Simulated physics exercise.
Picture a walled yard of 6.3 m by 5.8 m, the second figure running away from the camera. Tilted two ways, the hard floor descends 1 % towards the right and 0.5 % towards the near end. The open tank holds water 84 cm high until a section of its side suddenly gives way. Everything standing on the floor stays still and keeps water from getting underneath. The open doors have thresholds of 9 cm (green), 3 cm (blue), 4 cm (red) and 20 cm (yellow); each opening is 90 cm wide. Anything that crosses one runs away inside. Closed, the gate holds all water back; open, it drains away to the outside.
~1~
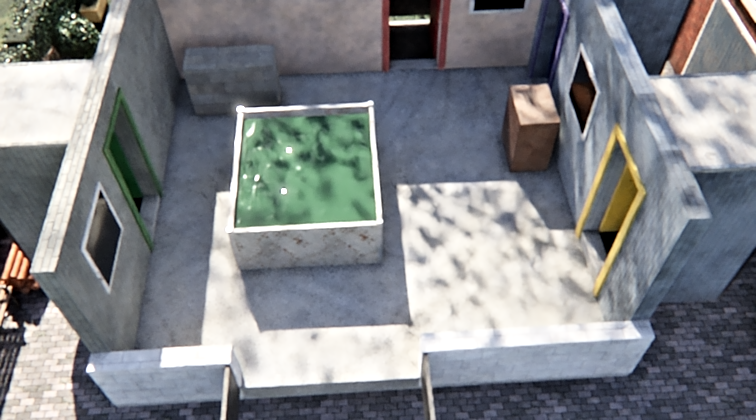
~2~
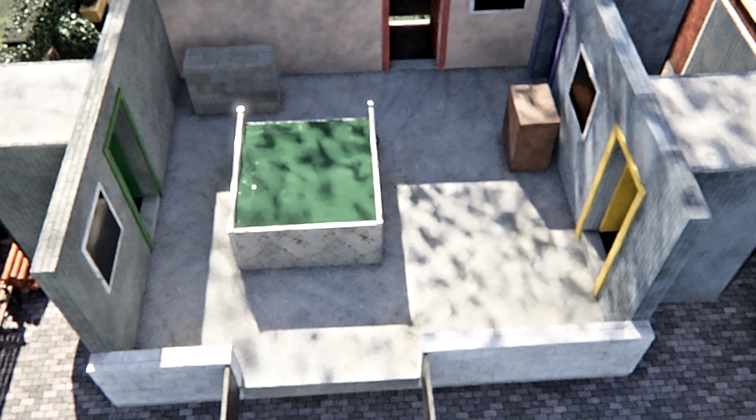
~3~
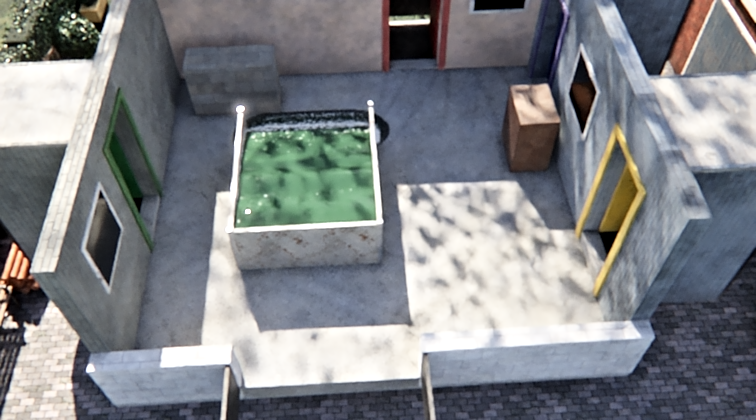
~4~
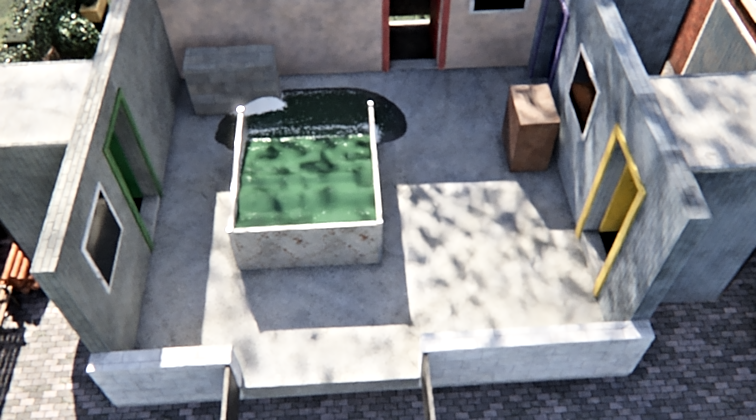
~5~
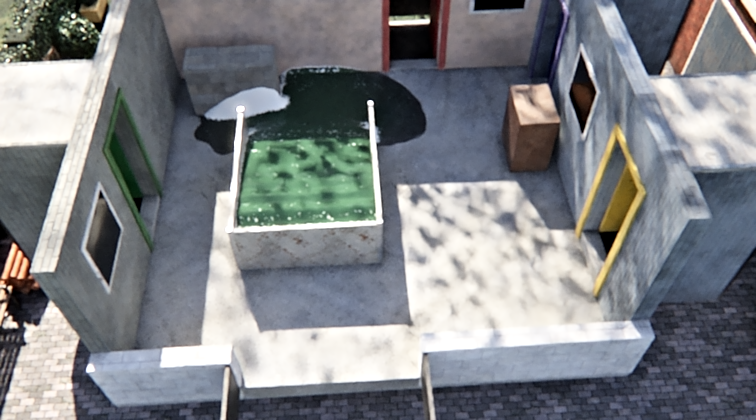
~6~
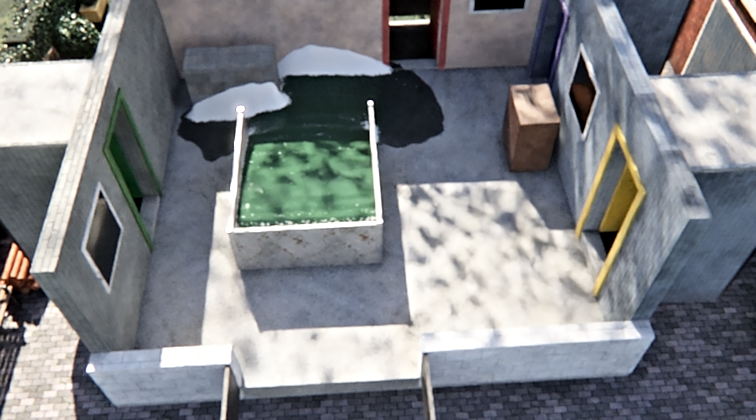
Green water pouring out of the far side of an open tank and spreading across the floor of a walled yard.
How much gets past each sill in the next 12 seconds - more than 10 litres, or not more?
My prediction: At the green door the inflow will remain within the limit; at the blue door the inflow will break the limit; at the red door the inflow will break the limit; at the yellow door the inflow will remain within the limit.
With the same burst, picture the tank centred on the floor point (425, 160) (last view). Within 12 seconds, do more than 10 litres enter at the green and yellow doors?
Green: Within limit; yellow: Within limit.
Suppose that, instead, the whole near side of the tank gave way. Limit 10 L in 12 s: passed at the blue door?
Then the blue door ends up out of bounds.
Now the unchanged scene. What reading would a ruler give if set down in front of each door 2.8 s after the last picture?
You'd see green at 9 cm, blue at 27 cm, red at 12 cm and yellow at 2 cm.
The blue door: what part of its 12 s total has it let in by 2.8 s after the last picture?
Estimate: Around 35 per cent.
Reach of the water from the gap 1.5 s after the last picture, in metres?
It's close to 4.4 metres.
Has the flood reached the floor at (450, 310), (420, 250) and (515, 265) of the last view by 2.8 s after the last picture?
Untouched, untouched, untouched.
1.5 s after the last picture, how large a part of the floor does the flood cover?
Wet share: Near 40 percent.
Then, 0.7 s after the last picture water covers 25 % of the floor and is deepest (60 cm) near (321, 79); green door not reached, blue door not reached, red door 20 cm at the sill, 32 L in, yellow door not reached.
Then, 1.5 s after the last picture water covers 40 % of the floor and is deepest (55 cm) near (191, 84); green door 6 cm at the sill, 0 L in, blue door 17 cm at the sill, 26 L in, red door 19 cm at the sill, 109 L in, yellow door not reached.
Then, 2.8 s after the last picture water covers 60 % of the floor and is deepest (34 cm) near (191, 84); green door 9 cm at the sill, 0 L in, blue door 27 cm at the sill, 323 L in, red door 12 cm at the sill, 190 L in, yellow door 2 cm at the sill, 0 L in.
Then, 6.3 s after the last picture water covers 95 % of the floor and is deepest (15 cm) near (534, 127); green door 4 cm at the sill, 1 L in, blue door 15 cm at the sill, 725 L in, red door 6 cm at the sill, 239 L in, yellow door 3 cm at the sill, 0 L in.
Then, 11.3 s after the last picture water covers 95 % of the floor and is deepest (11 cm) near (586, 269); green door 3 cm at the sill, 1 L in, blue door 9 cm at the sill, 885 L in, red door 6 cm at the sill, 257 L in, yellow door 11 cm at the sill, 0 L in.
